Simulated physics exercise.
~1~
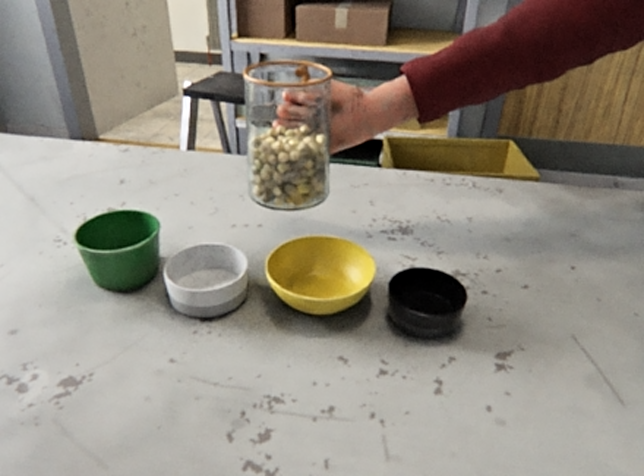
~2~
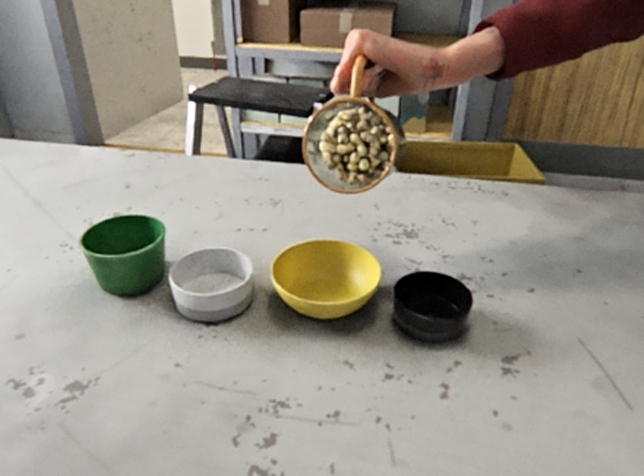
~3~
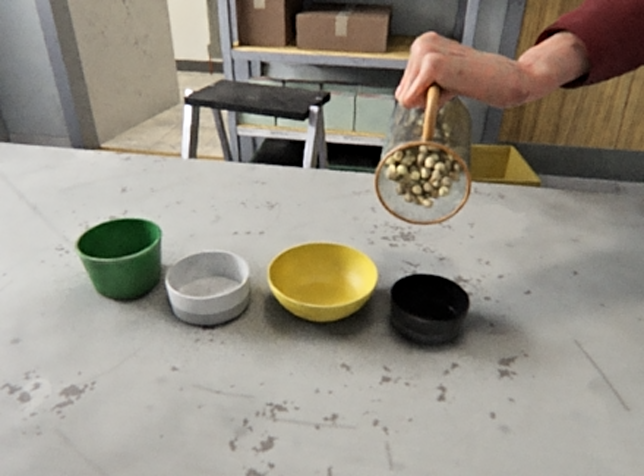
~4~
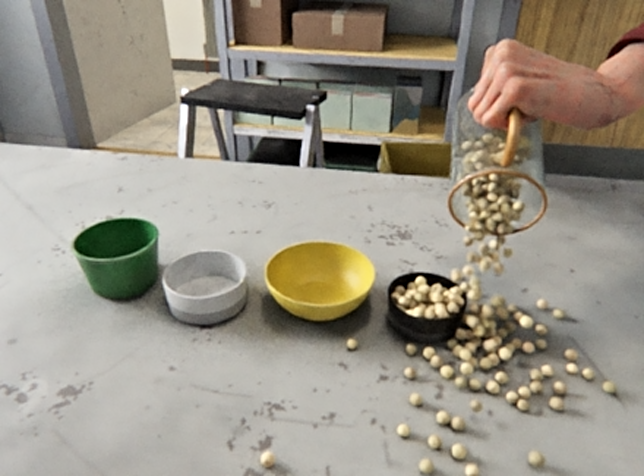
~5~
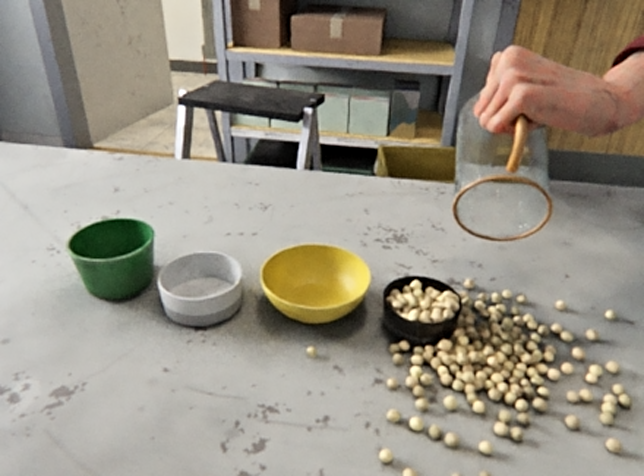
A hand tips a jug, pouring pale nuts into the black dish and across the table.
